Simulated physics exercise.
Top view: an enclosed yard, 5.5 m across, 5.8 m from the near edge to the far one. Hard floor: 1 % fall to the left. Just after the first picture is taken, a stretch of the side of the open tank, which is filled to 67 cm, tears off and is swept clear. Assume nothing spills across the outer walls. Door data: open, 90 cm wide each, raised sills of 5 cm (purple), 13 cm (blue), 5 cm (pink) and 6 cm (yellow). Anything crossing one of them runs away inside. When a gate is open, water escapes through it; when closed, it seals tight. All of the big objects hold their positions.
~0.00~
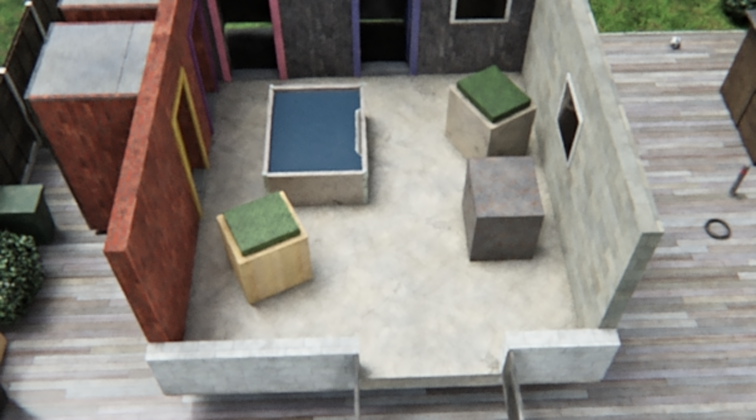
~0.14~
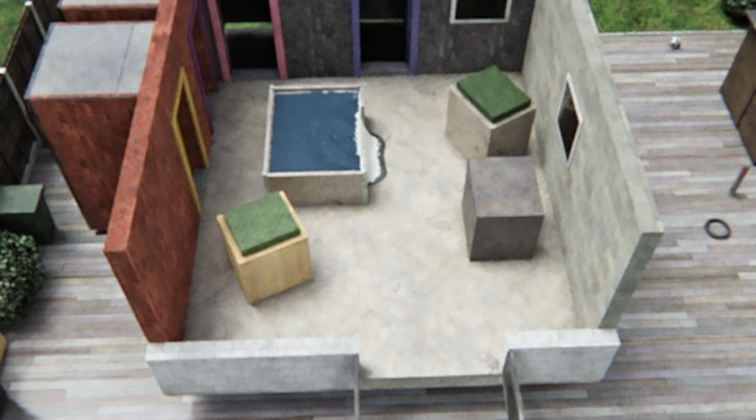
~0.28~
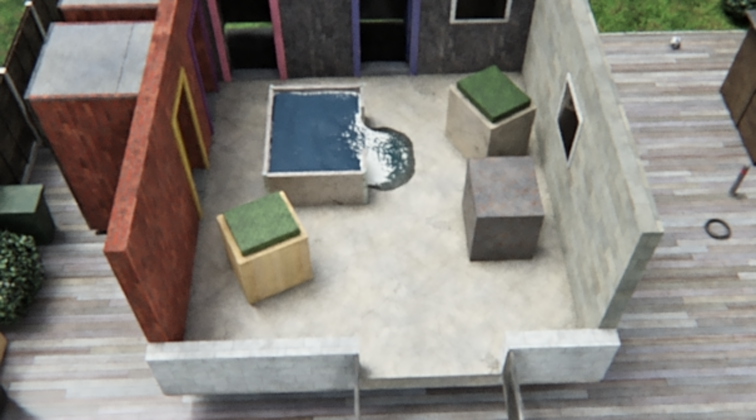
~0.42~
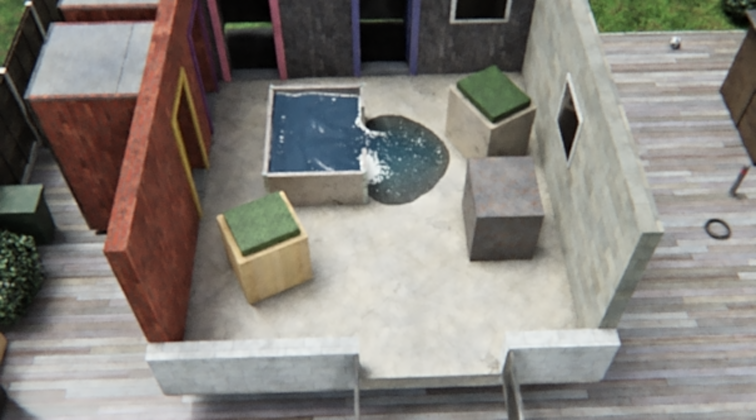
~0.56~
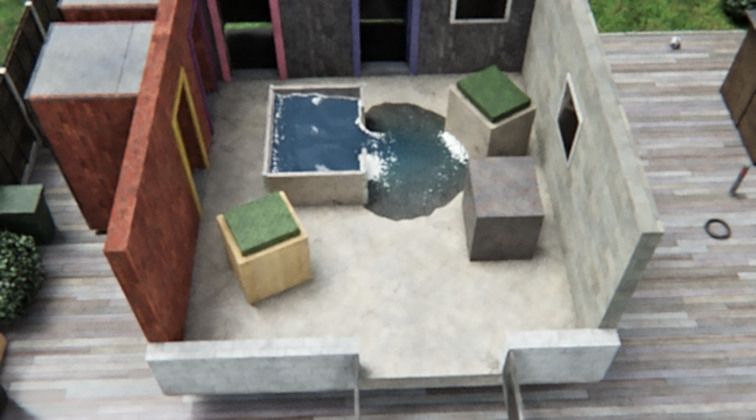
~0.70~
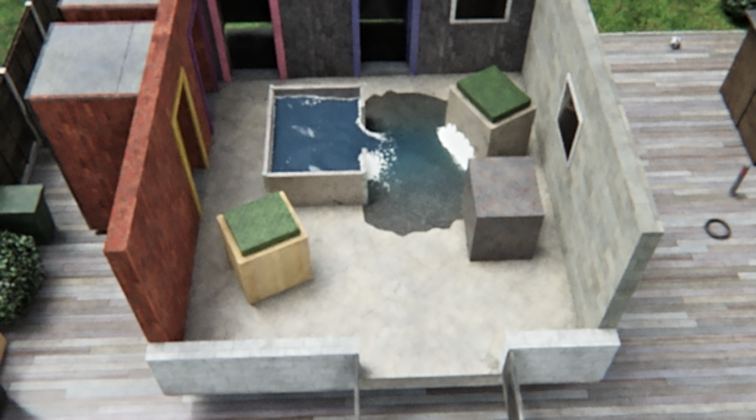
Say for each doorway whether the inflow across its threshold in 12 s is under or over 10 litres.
Result: The purple door lets in more than the limit; the blue door lets in less than the limit; the pink door lets in more than the limit; the yellow door lets in less than the limit.
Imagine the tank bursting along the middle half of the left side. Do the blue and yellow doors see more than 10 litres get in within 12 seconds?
So blue ends up short of it and yellow ends up past the limit.
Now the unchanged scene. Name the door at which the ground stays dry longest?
The answer is the yellow door.
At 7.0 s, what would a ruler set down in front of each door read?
Depths: Purple door 14 cm, blue door 8 cm, pink door 7 cm, yellow door 1 cm.
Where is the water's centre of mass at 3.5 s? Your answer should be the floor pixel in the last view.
It lies at roughly (414, 163) in pixels.
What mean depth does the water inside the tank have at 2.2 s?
I'd put the average depth near 33 cm.
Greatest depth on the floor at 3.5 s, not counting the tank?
Max around 25 cm.
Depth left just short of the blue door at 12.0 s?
5.0 cm or so.
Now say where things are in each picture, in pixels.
Still water, 67 cm deep, in the open tank at (316, 131), in the first frame.
Water pours out at (362, 150) and has run 0.5 m, to (375, 180); typically 10 cm deep outside, 67 cm at the open tank's back, in the second frame.
Water pours out at (362, 150) and has run 0.8 m, to (408, 173); typically 11 cm deep outside, 67 cm at the open tank's back, in the third frame.
Water pours out at (362, 150) and has run 1.4 m, to (444, 164); typically 7 cm deep outside, 63 cm at the open tank's back, in the fourth frame.
Water pours out at (362, 150) and has run 1.8 m, to a hidden place; typically 6 cm deep outside, 56 cm at the open tank's back, in the fifth frame.
Water pours out at (362, 149) and has run 2.2 m, to a hidden place; typically 5 cm deep outside, 57 cm at the open tank's back, in the sixth frame.
After 1.4 s water covers 25 % of the floor and is deepest (40 cm) near (475, 203); purple door not reached, blue door 3 cm at the sill, 0 L in, pink door not reached, yellow door not reached.
After 2.2 s water covers 35 % of the floor and is deepest (29 cm) near (475, 203); purple door not reached, blue door 3 cm at the sill, 0 L in, pink door not reached, yellow door not reached.
After 3.5 s water covers 55 % of the floor and is deepest (25 cm) near (525, 120); purple door not reached, blue door 4 cm at the sill, 0 L in, pink door not reached, yellow door not reached.
After 7.0 s water covers 80 % of the floor and is deepest (16 cm) near (217, 101); purple door 14 cm at the sill, 40 L in, blue door 8 cm at the sill, 0 L in, pink door 7 cm at the sill, 3 L in, yellow door 1 cm at the sill, 0 L in.
After 12.0 s water covers 95 % of the floor and is deepest (10 cm) near (189, 311); purple door 9 cm at the sill, 162 L in, blue door 5 cm at the sill, 0 L in, pink door 7 cm at the sill, 31 L in, yellow door 5 cm at the sill, 1 L in.
